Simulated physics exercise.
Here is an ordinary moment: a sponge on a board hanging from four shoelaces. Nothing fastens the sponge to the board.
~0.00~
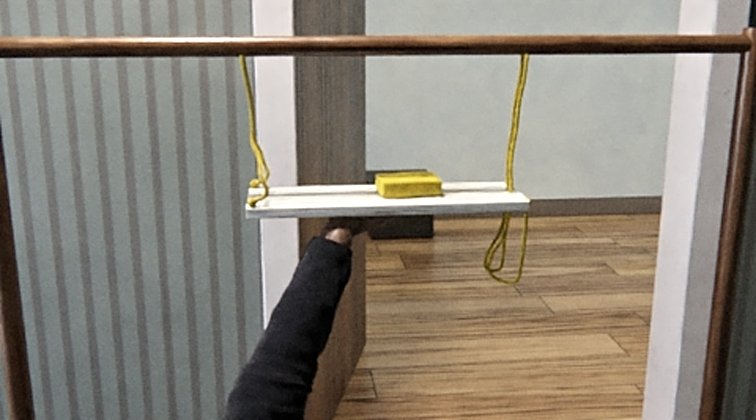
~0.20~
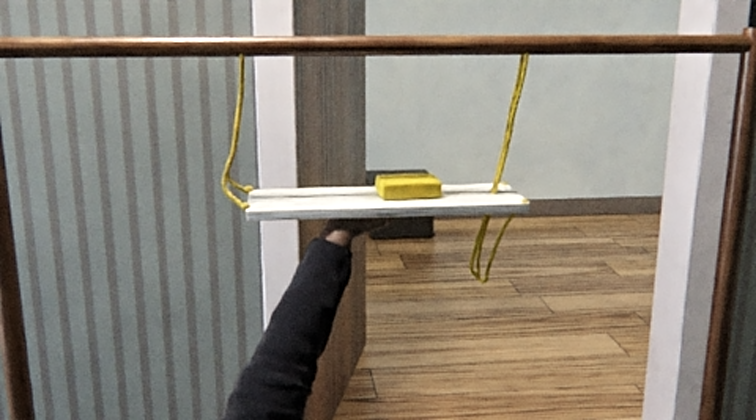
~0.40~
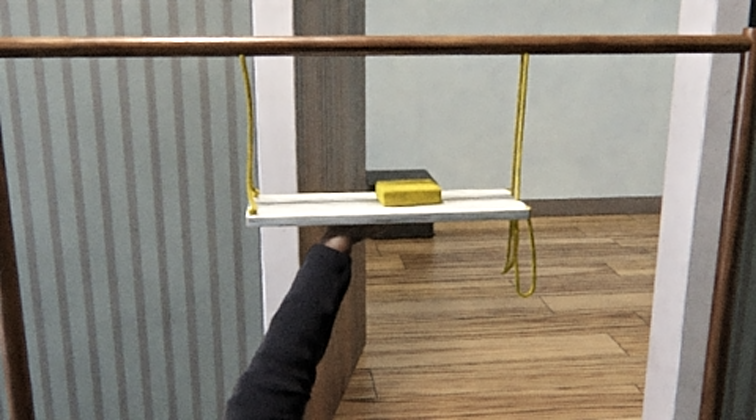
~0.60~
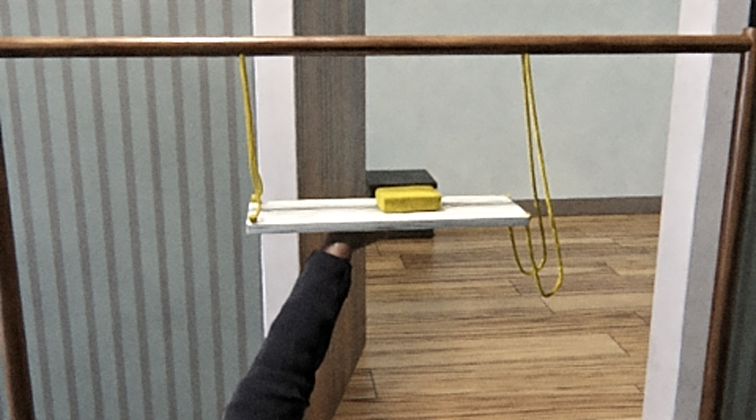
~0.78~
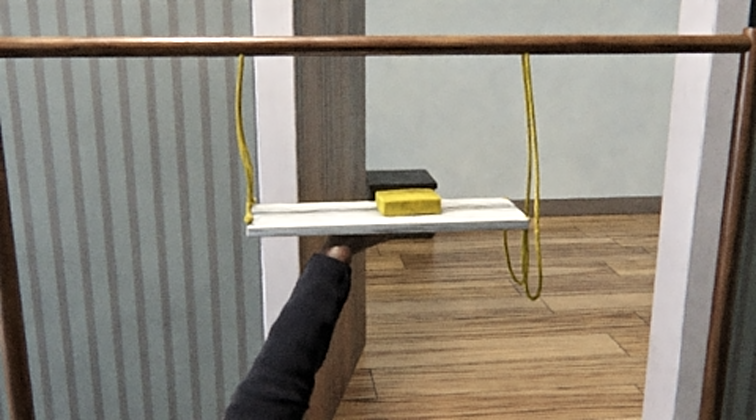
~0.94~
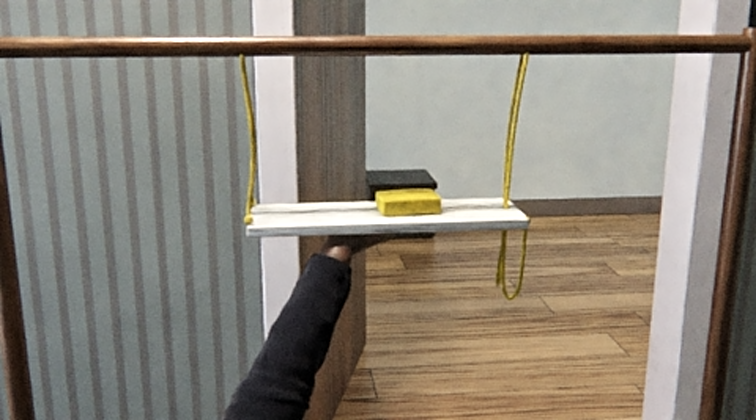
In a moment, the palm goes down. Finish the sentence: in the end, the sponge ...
In the end, the sponge slips off the right end.
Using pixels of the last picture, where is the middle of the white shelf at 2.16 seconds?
Position at that moment: Near (376, 298).
By 1.54 s, board tipped 31° down to the right; sponge sliding near (587, 302).
By 2.16 s, board tipped 42° down to the right; sponge on the floor.
When it is over, board tipped 42° down to the right; sponge on the floor. The sponge goes off on the right.
